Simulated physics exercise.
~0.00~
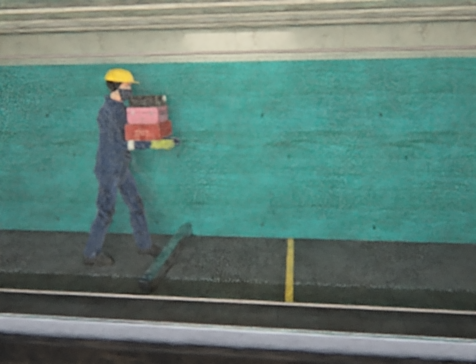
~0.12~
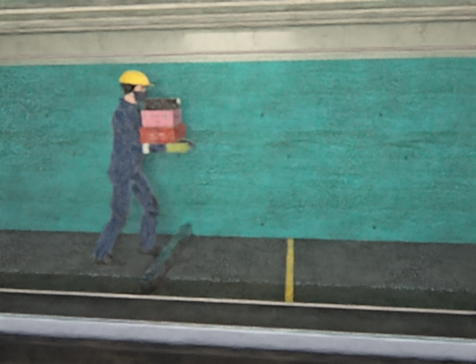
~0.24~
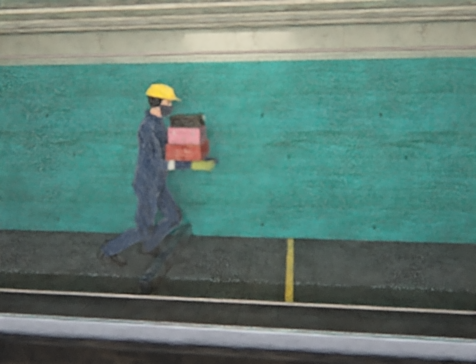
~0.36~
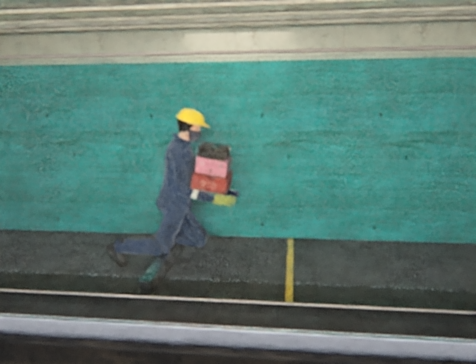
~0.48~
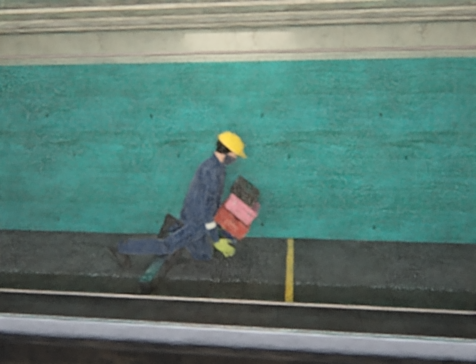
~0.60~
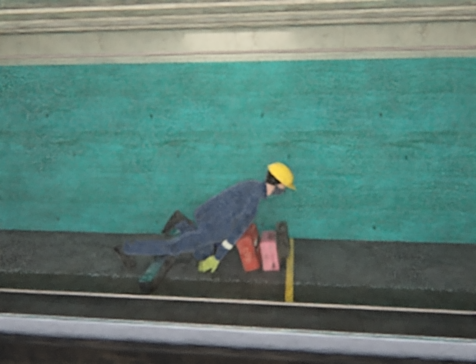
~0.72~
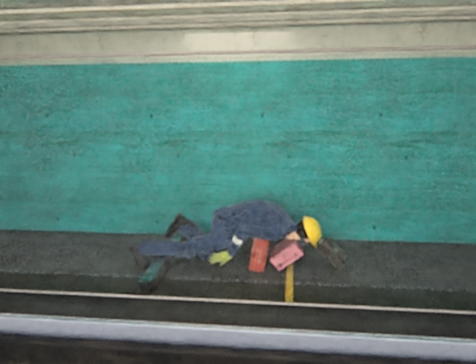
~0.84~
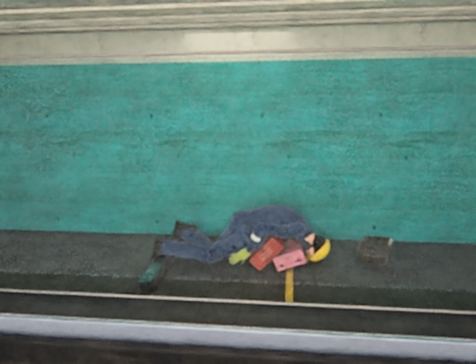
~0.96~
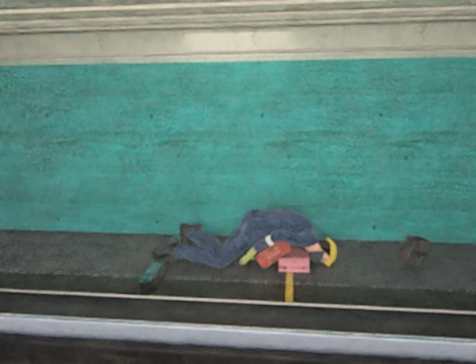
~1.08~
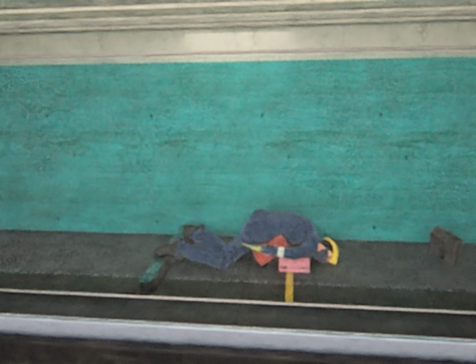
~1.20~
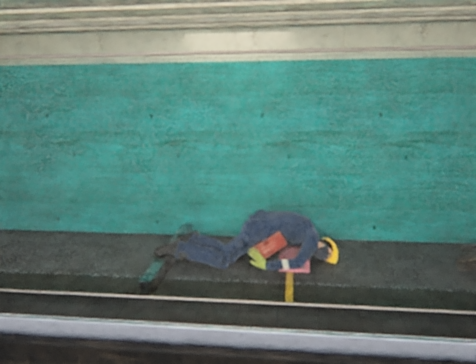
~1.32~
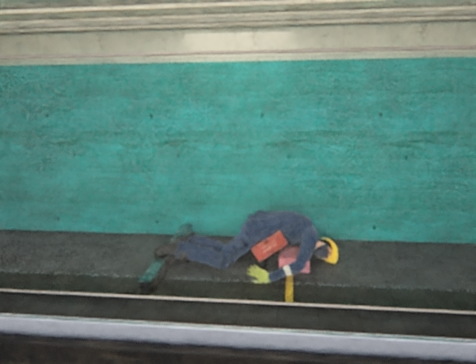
On a grey walkway in front of a teal wall, a person in dark blue overalls and a yellow cap carries a stack of black, red and pink boxes to the right. Their feet reach a low dark green object, and they pitch forward, the stack tipping in their arms. They drop chest-down as the boxes spill near the yellow line. The black one tumbles away to the right and out of view. The person ends lying still, head beyond the line, with the red box short of it and the pink one upside down at the line.
